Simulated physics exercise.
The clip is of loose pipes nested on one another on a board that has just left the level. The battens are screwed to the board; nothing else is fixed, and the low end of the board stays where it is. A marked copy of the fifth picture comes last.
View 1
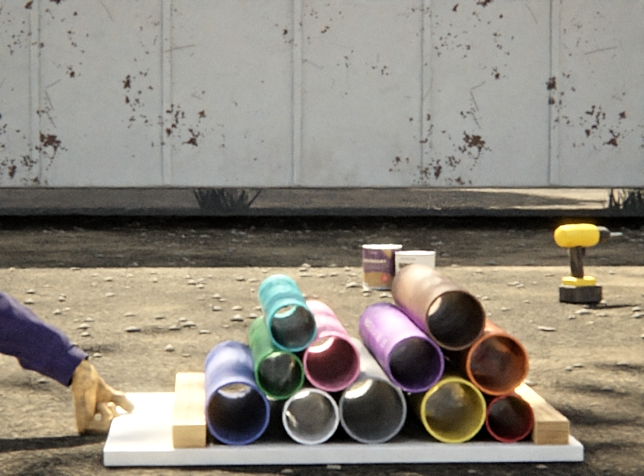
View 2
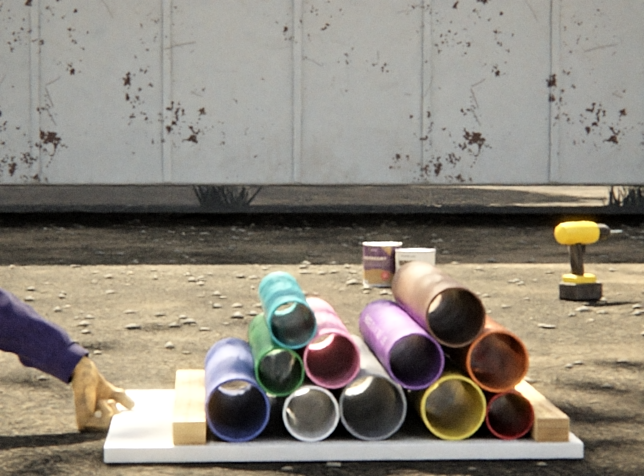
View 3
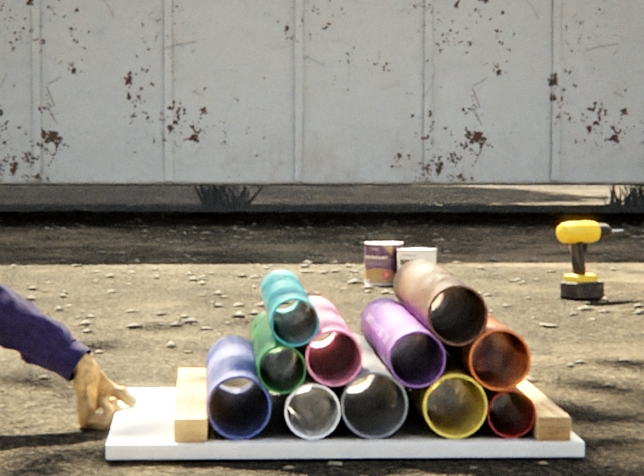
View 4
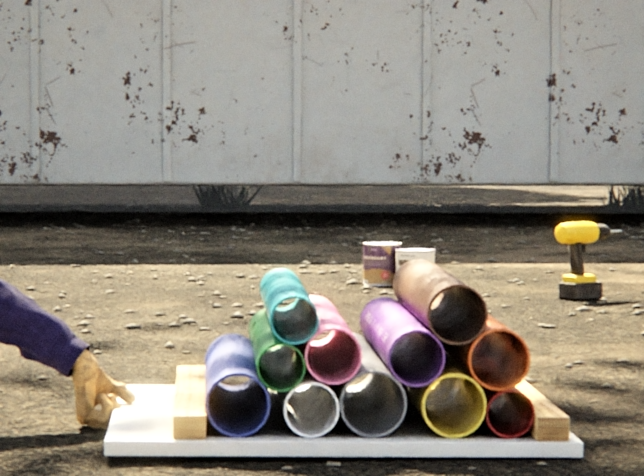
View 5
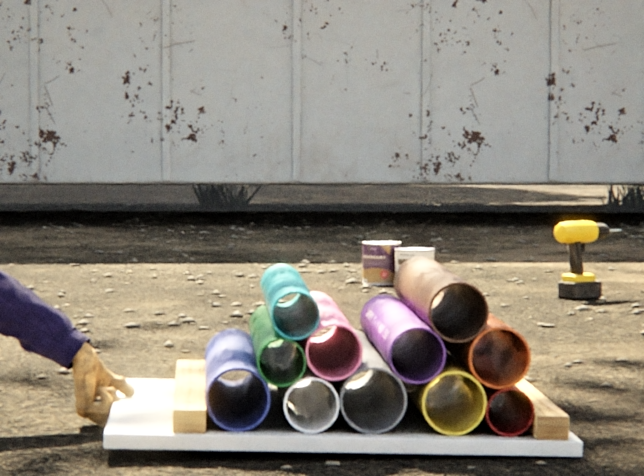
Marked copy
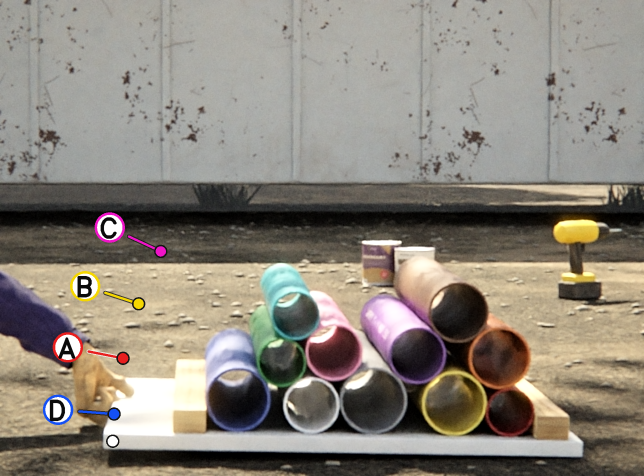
On bare ground before a rust-flecked wall, a gloved hand gradually raising one end of a board stacked with colourful pipes.
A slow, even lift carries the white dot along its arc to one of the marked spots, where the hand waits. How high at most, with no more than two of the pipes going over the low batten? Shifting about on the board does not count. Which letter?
The last mark within the limit is C.
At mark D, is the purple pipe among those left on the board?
The purple pipe: Yes.
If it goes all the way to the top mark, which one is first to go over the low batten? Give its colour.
It is the orange one.
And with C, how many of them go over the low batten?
With C, two.
On the copy, A at (123, 358); B at (139, 304); C at (161, 252); D at (114, 414); the white dot at (113, 442).
On C. First, board at 16°.
Then, board at 25°.
Finally, board at 25°, two over the low batten (orange, brown).
By contrast, A two over the low batten (orange, brown); B two over the low batten (orange, brown); D none over the low batten.
